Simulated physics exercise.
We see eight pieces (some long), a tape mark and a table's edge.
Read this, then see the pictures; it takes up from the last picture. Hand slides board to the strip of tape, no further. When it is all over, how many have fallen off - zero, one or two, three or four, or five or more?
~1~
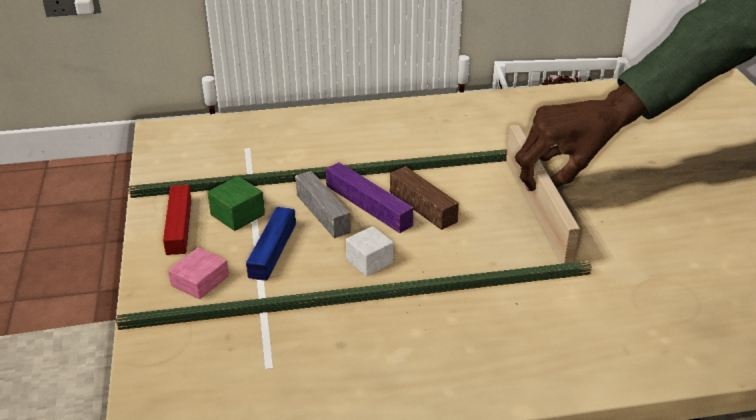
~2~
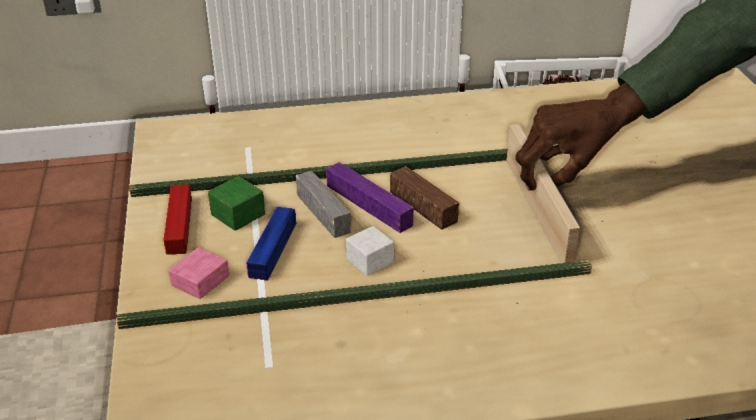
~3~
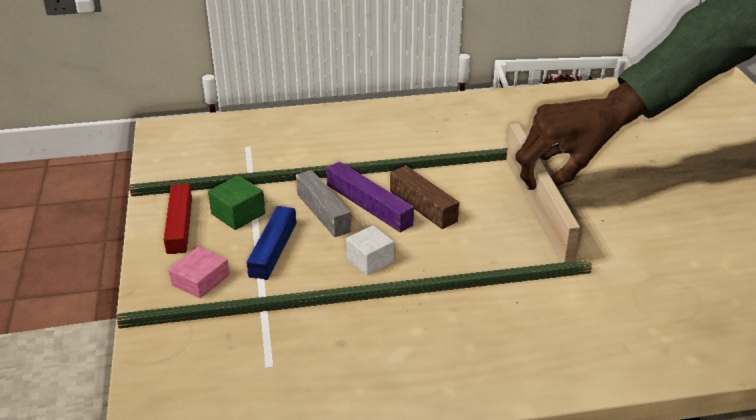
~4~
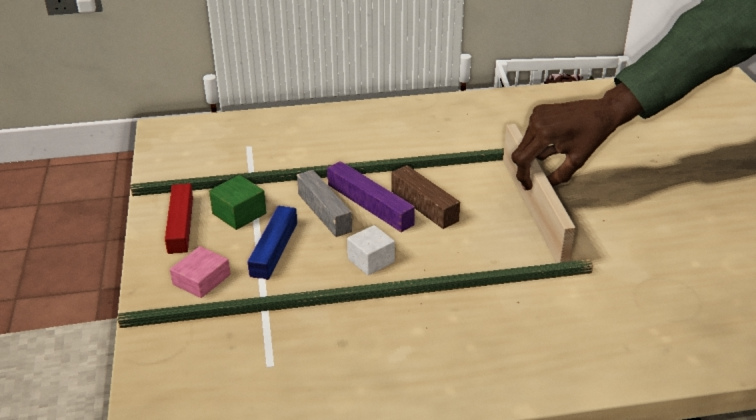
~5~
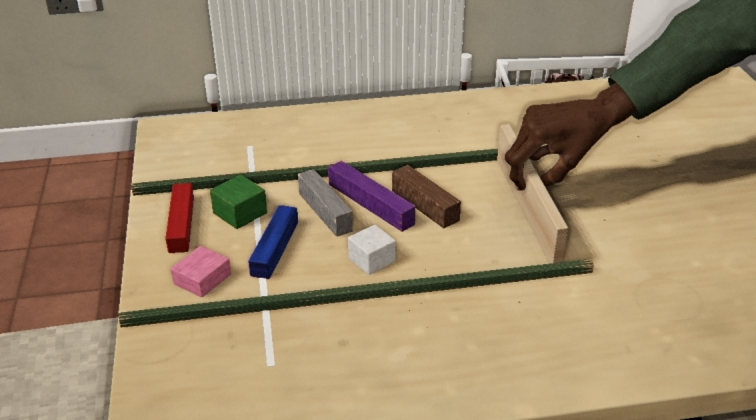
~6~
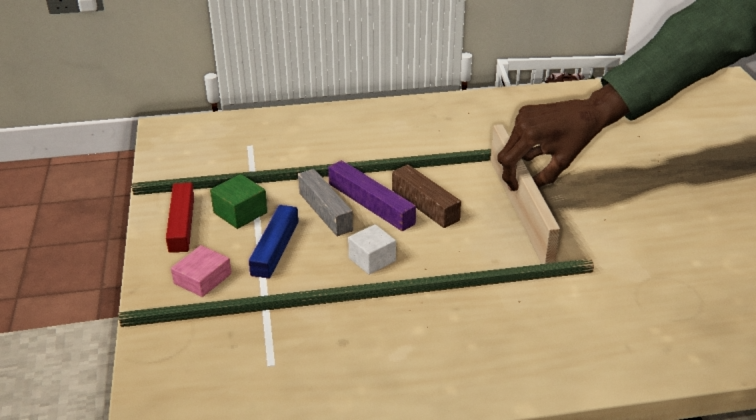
You'd see no pieces leave the end and fall.
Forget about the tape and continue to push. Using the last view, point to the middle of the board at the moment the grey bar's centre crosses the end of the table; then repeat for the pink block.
The middle is at (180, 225) when it's the grey bar, and at (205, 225) when it's the pink block.
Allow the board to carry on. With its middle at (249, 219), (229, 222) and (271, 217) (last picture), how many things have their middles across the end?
0; 1; 0.
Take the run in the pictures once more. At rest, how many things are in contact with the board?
I count 2 of them.
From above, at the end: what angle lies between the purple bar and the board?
Some 0 degrees.
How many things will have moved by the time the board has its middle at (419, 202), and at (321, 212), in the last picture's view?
2 and 6.
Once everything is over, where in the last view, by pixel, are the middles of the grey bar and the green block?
I'd put one close to (206, 214) and the other close to (176, 203).
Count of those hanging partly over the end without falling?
Number: 0.
Soon after, none off yet; red stick at rest near (181, 217); pink block at rest near (202, 271); green block at rest near (239, 201).
In the end, the number that fall off is zero.
